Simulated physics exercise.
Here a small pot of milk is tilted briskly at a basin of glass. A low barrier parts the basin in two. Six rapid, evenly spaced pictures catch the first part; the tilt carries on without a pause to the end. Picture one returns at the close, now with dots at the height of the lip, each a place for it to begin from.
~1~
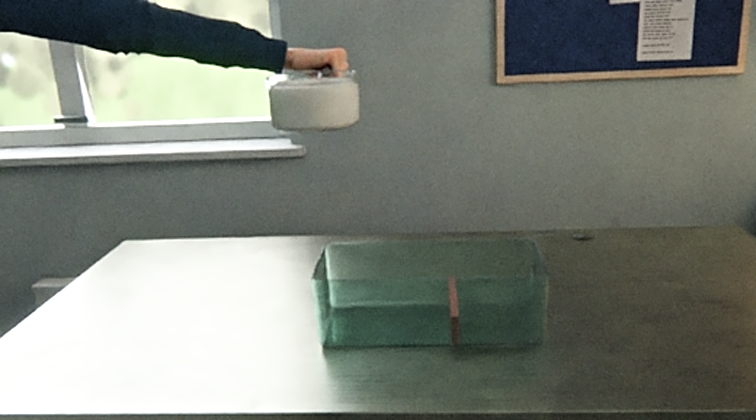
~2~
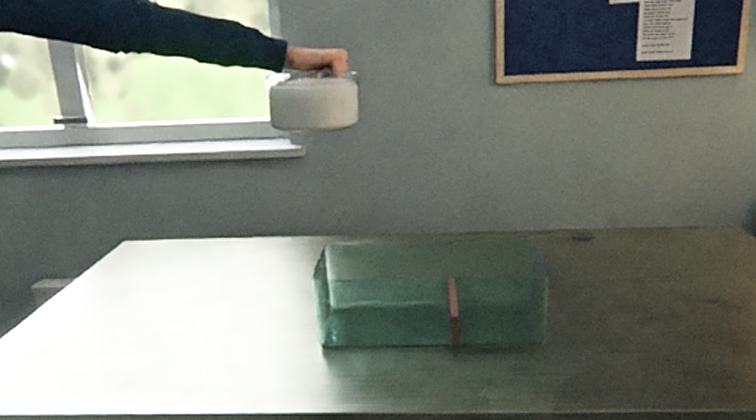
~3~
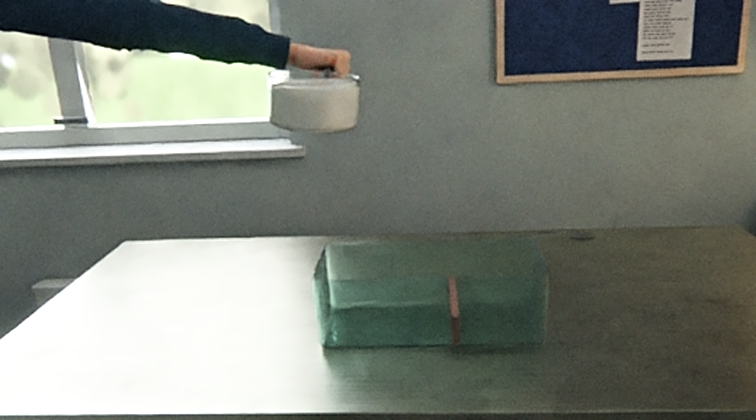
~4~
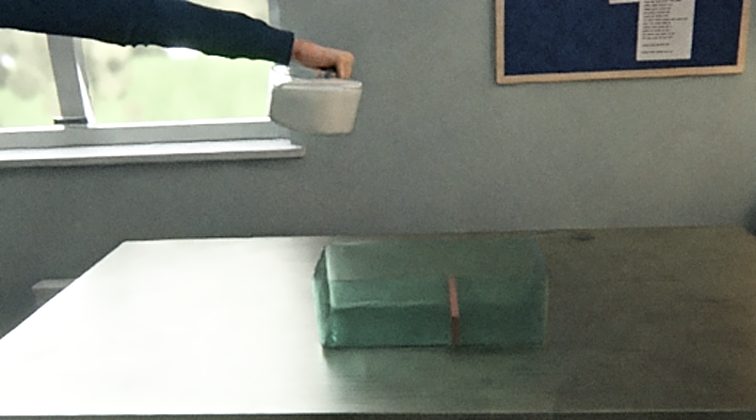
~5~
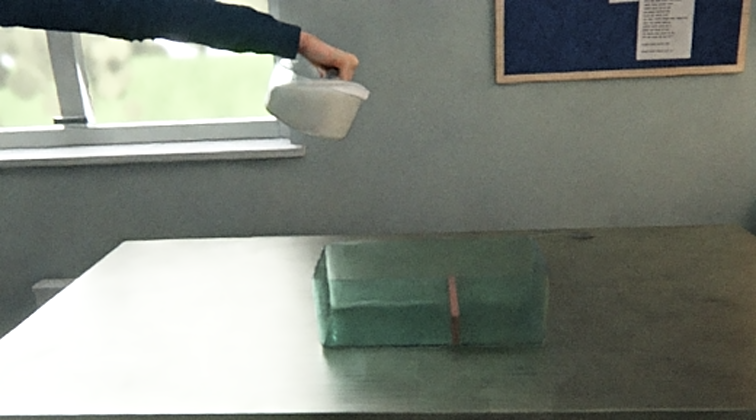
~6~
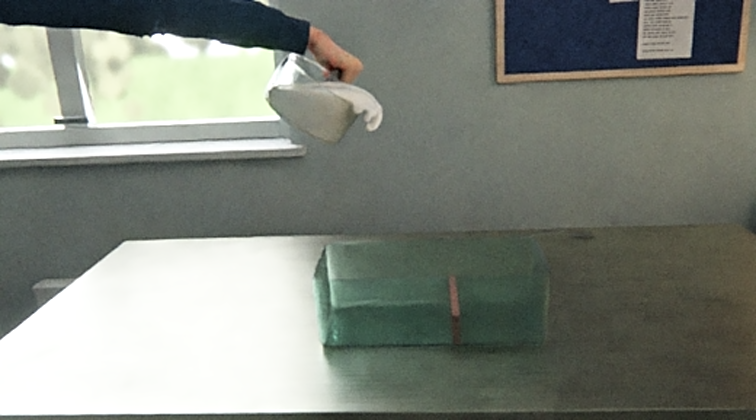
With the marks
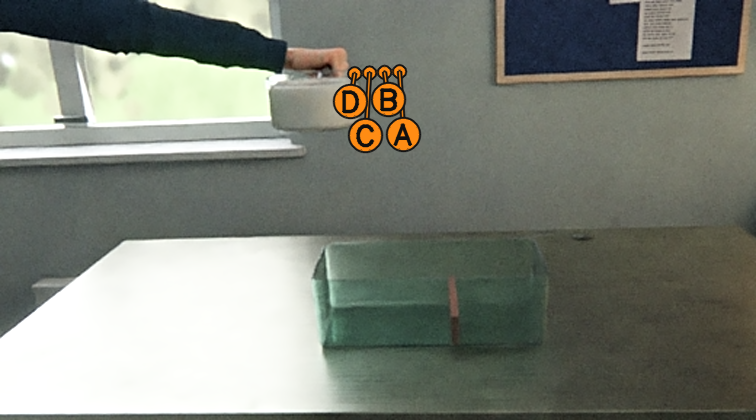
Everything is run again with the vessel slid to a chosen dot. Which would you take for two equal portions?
The best place is B.
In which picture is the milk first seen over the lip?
Picture 5.
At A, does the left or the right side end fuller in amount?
The right side.
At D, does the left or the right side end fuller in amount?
The left one.
On the marked copy, A at (399, 71); B at (384, 72); C at (369, 73); D at (354, 73).
Choosing A, about 30 % ends left of the wall and 68 % right of it.
Choosing B, about 46 % ends left of the wall and 51 % right of it; 3 % is lost outside.
Choosing C, about 71 % ends left of the wall and 25 % right of it; 4 % is lost outside.
Choosing D, about 92 % ends left of the wall and 5 % right of it; 3 % is lost outside.
